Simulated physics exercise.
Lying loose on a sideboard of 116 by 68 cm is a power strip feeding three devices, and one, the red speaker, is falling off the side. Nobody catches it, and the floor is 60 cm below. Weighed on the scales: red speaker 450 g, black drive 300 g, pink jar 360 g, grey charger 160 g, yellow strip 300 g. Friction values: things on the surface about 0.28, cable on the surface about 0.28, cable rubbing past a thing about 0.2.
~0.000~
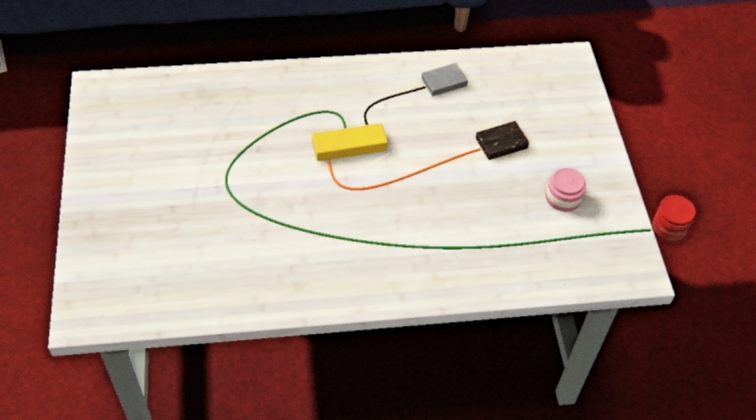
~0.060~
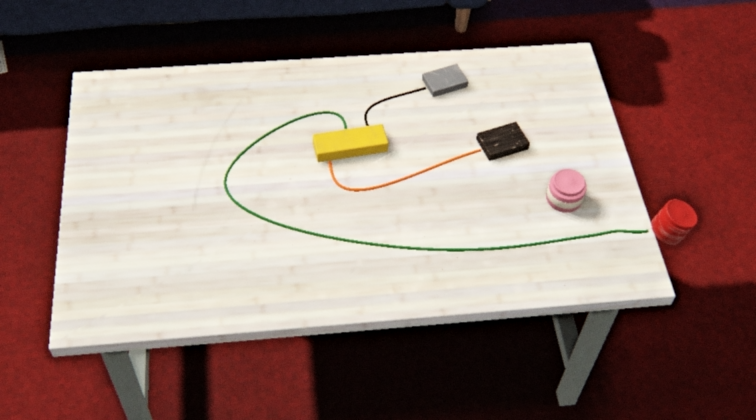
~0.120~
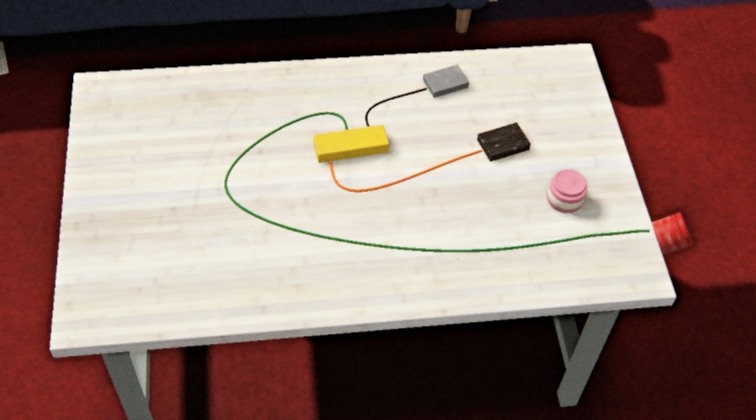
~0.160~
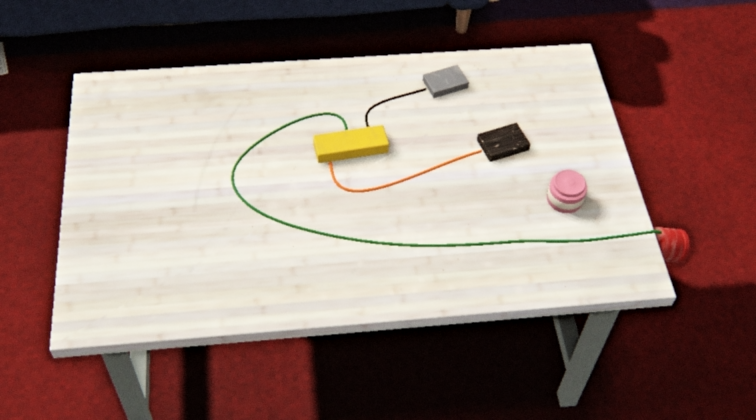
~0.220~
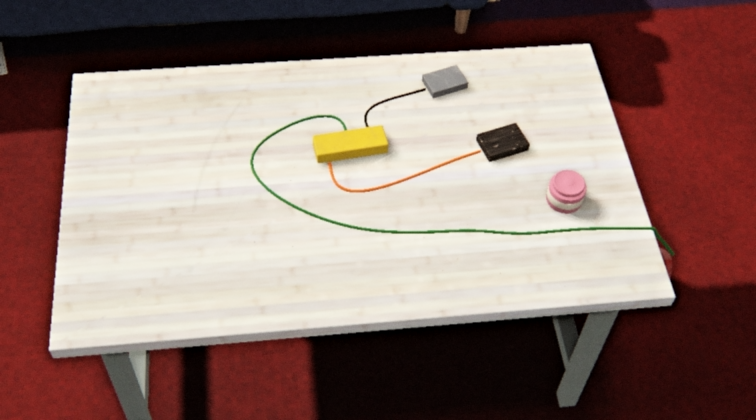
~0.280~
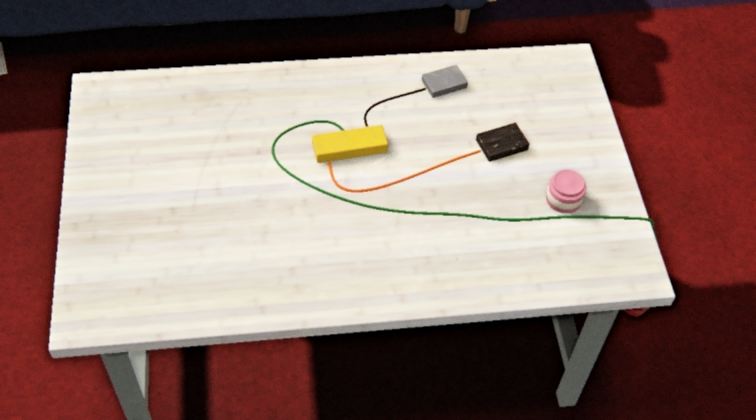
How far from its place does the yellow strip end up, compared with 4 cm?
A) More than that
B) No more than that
(A) More than that.
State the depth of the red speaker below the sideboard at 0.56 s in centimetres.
Measured: Near 55 cm.
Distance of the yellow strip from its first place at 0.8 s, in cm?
Shift reading: Approx. 10 cm.
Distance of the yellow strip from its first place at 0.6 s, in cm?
Some 8 cm.
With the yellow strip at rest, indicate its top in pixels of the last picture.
It comes to rest at roughly (400, 143).
By 0.6 s, the strip's end of the green cable at (373, 156); yellow strip 8 cm off its start, red speaker over the edge.
By 0.8 s, the strip's end of the green cable at (387, 157); yellow strip 10 cm off its start, red speaker over the edge.
By 1.1 s, the strip's end of the green cable at (387, 157); yellow strip 10 cm off its start at (400, 143), red speaker over the edge.
By 1.4 s, the strip's end of the green cable at (387, 157); yellow strip 10 cm off its start, red speaker over the edge.
By 2.6 s, the strip's end of the green cable at (387, 157); yellow strip 10 cm off its start at (400, 143), red speaker over the edge.
